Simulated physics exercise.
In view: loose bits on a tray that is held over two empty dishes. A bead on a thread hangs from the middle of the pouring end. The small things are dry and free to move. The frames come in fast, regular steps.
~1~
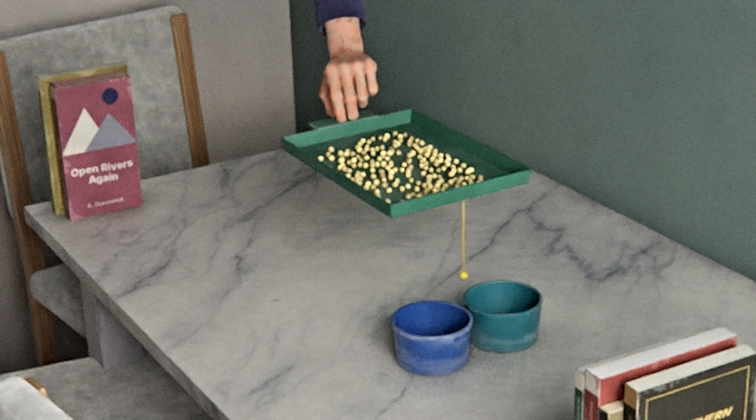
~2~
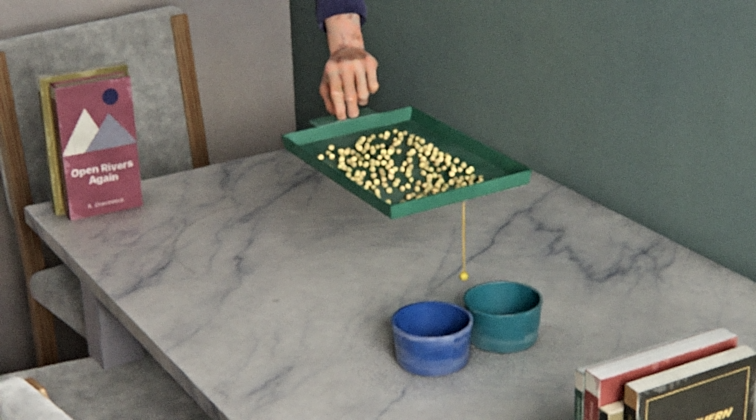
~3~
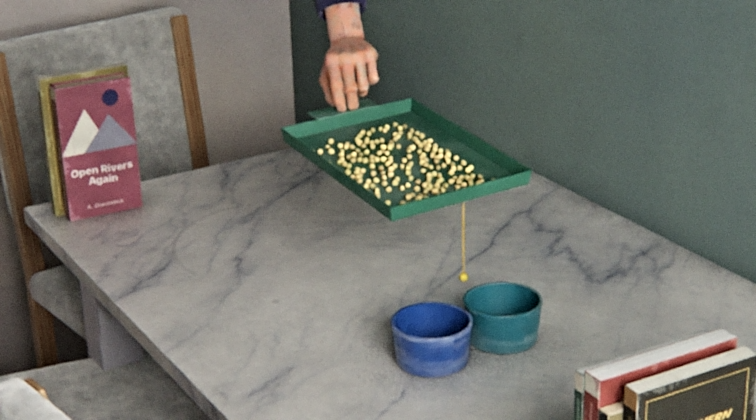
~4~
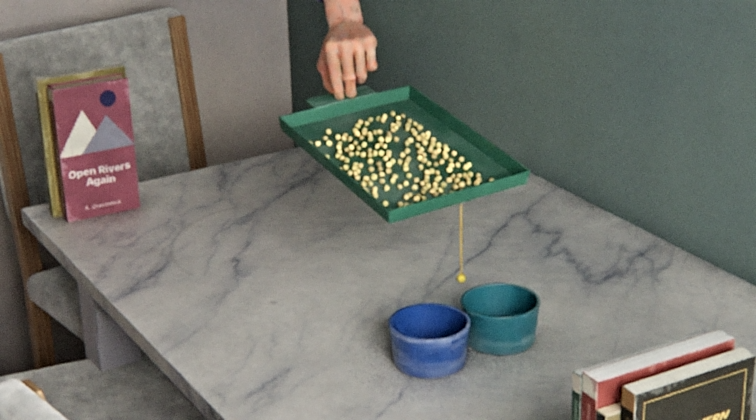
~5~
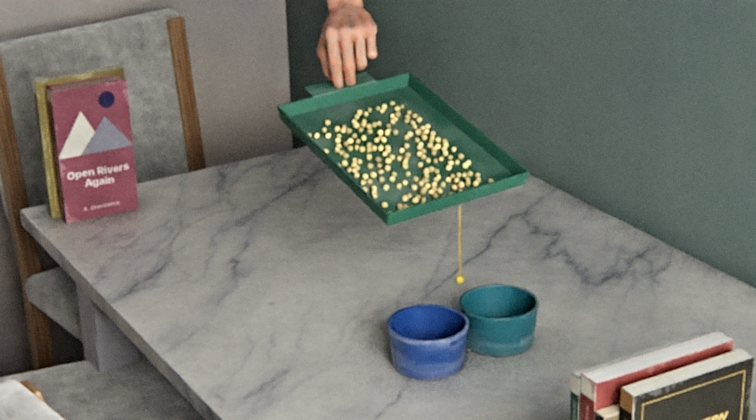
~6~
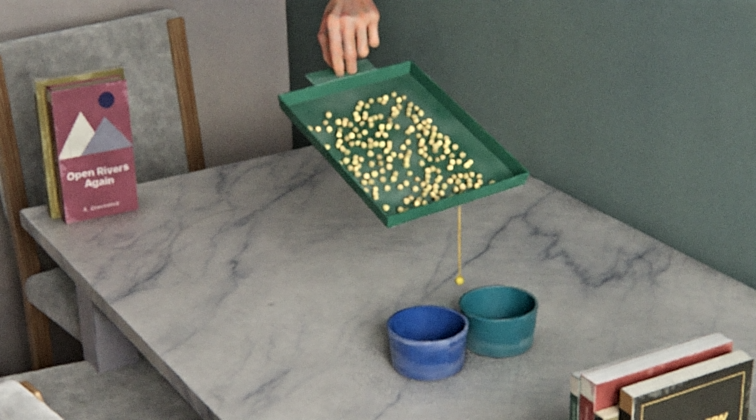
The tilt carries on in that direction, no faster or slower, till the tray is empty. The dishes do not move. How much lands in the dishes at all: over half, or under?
Caught overall: Over half.
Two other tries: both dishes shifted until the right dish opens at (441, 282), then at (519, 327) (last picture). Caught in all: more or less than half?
First below a half, then not half.
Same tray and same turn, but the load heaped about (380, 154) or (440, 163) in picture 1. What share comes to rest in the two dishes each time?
About 90 and 90 per cent.
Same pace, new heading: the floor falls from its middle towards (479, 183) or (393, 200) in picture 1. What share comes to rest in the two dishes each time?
About 10 and 10 per cent.
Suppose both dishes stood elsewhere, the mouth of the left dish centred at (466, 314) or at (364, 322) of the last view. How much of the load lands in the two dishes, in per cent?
Near 40 % and 50 %.
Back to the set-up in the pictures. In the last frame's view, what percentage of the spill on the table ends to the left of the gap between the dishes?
Roughly 50 in a hundred.
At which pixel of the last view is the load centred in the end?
Roughly at (432, 358).
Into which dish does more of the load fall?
The winner is the left one.
Shortly afterwards, tray tipped steeply; all but a few on the tray; only a few in the left dish; only a few outside both; only a few in the air.
Next, tray tipped right over; the bulk on the tray; a little in the left dish; only a few in the right dish; only a few outside both; a little in the air.
Some moments later, tray tipped past a quarter turn; near two thirds in the left dish; a little in the right dish; a little outside both.
In the end, tray tipped past a quarter turn; near two thirds in the left dish; a little in the right dish; a little outside both.
